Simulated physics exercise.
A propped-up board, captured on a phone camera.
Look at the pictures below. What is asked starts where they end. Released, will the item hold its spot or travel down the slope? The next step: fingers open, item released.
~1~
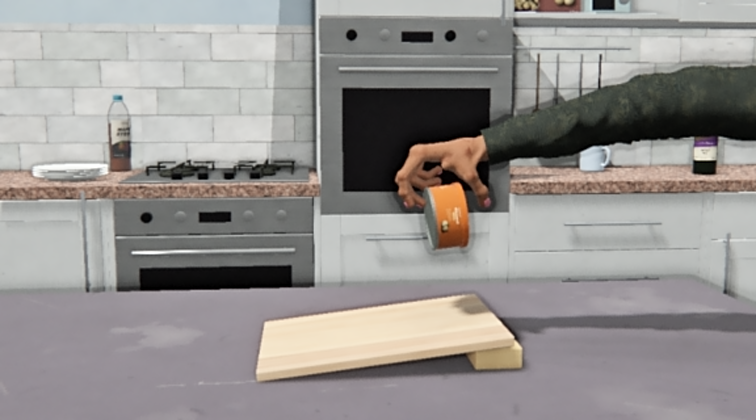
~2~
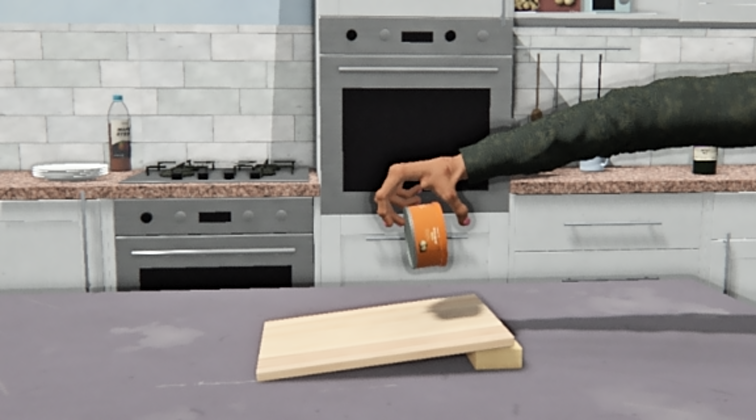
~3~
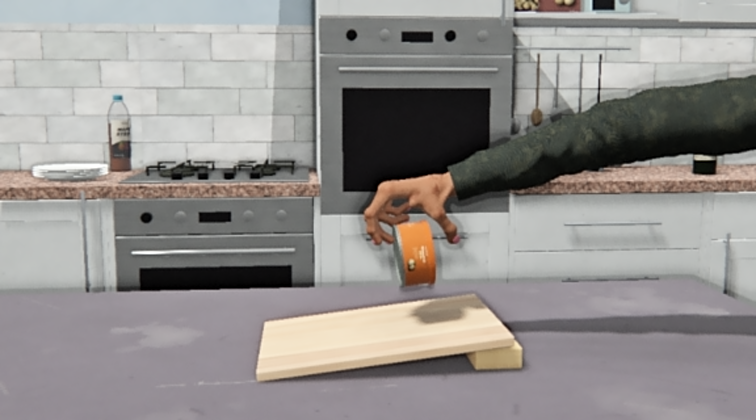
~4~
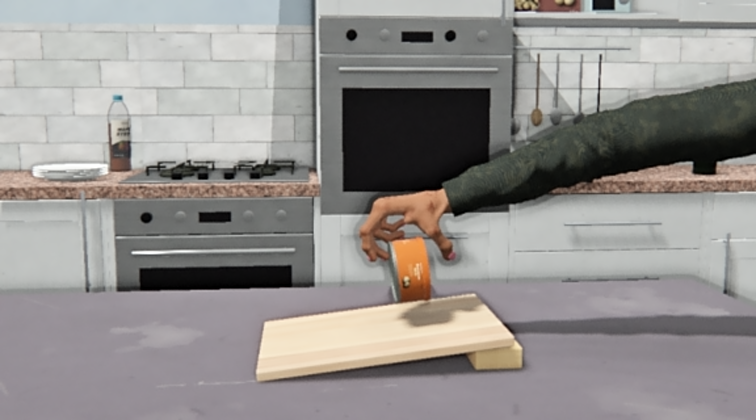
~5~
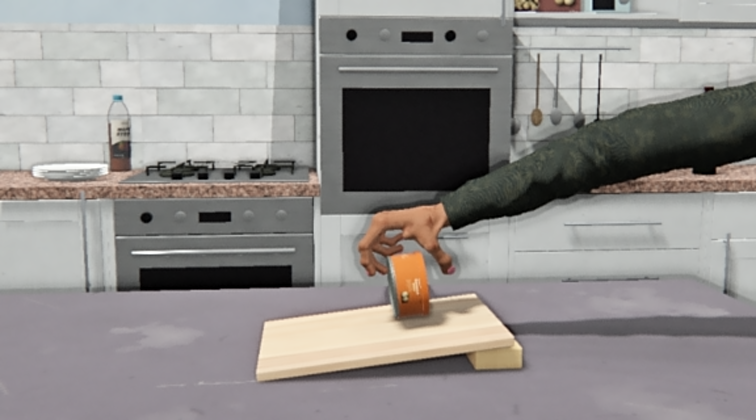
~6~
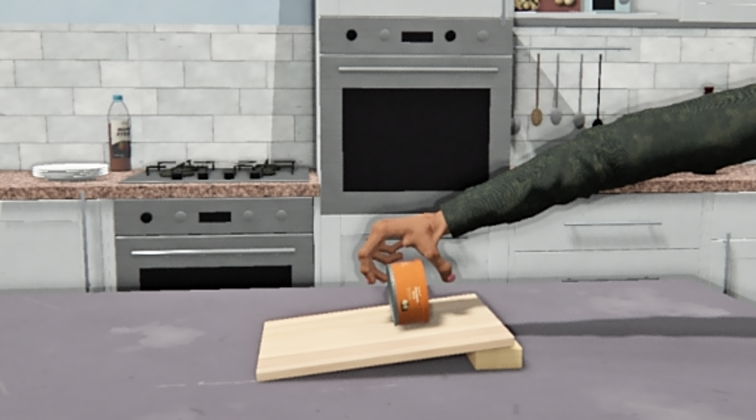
The item holds its spot.
Then, 0.20 s on from there, no change.
Then, 0.50 s on from there, orange tub resting near (407, 293).
In the end, it is unmoved. At the end, from the last picture's camera, orange tub near (407, 293). The orange tub keeps its place.
